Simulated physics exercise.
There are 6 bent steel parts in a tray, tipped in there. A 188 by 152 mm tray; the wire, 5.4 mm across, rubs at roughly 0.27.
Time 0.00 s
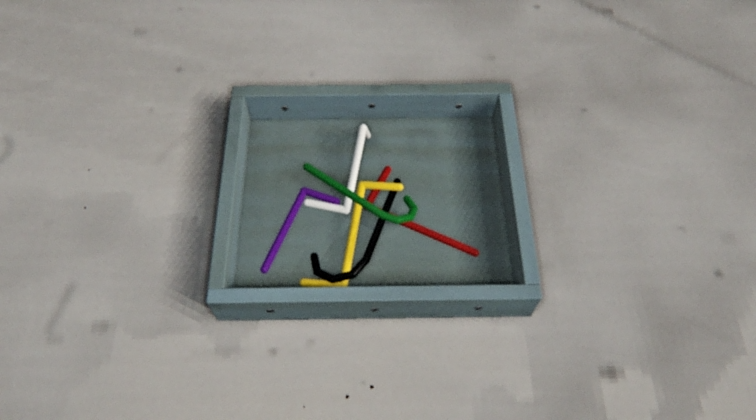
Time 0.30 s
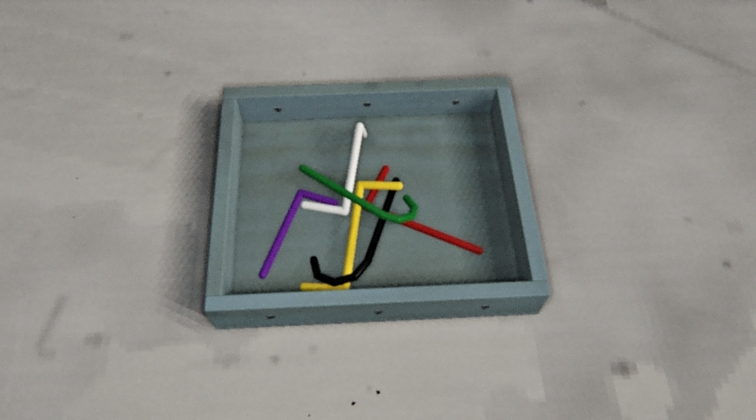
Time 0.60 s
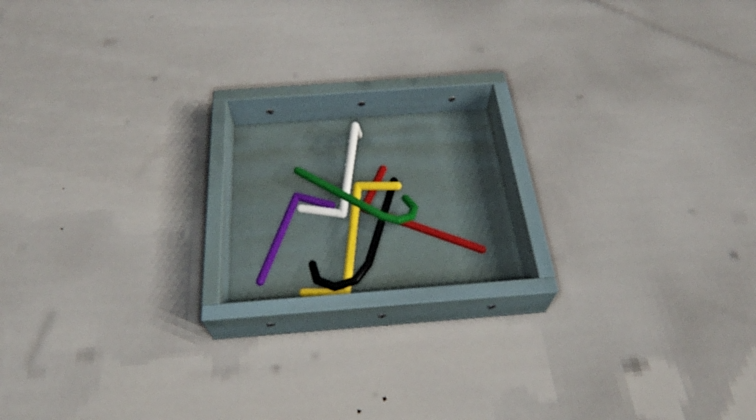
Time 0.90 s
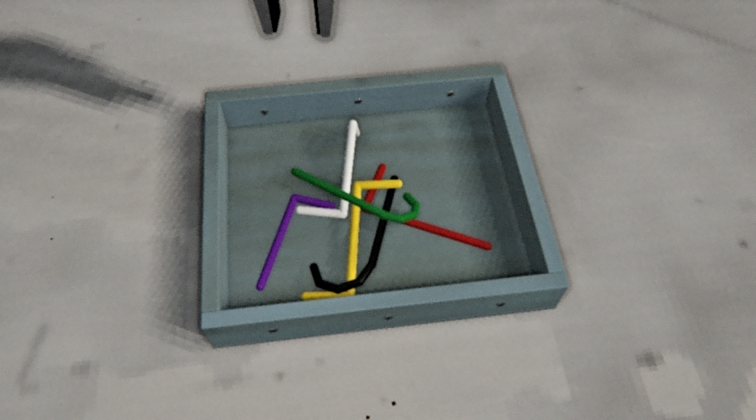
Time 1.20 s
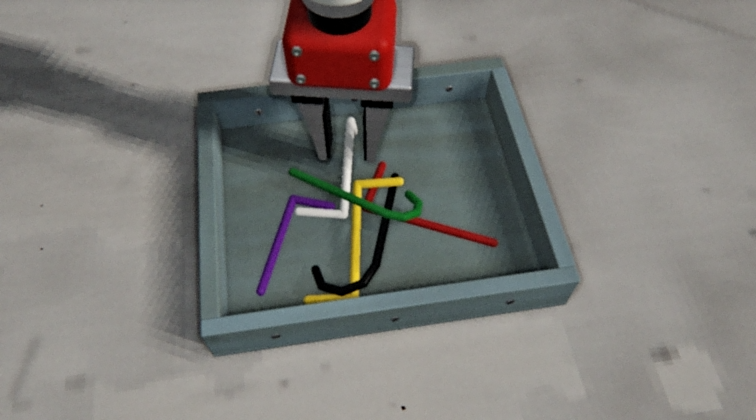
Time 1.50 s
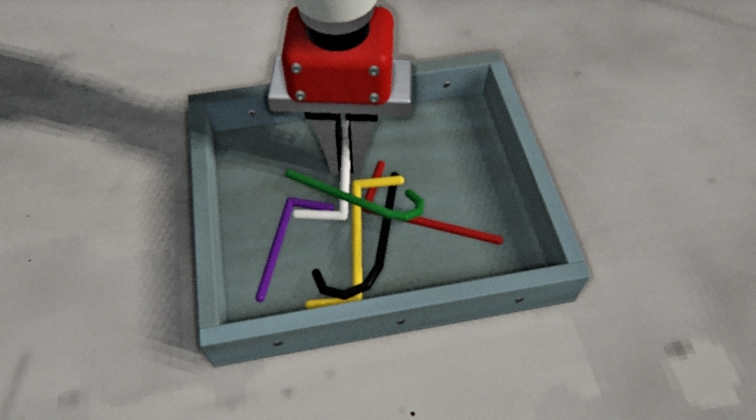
Bent rods in white, purple, yellow, black, green and red lie tangled in a shallow blue-grey tray on a mottled grey surface, seen from above at an angle. The view drifts and turns slightly throughout, while the rods stay put within the tray. A red and silver gripper comes down from the top, fingers open, and closes them on the upper part of the white rod.
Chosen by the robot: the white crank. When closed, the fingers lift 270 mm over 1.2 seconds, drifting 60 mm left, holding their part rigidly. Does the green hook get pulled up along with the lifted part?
No.
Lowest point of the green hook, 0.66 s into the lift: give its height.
I'd say close to 0 mm.
After 1.86 s, lowest point more than 20 mm over the tray floor, white crank 58 mm.
After 2.16 s, lowest point more than 20 mm over the tray floor, white crank 159 mm.
After 2.70 s, lowest point more than 20 mm over the tray floor, white crank 273 mm.
At rest, hanging white crank 273 mm; the other 5 are down.
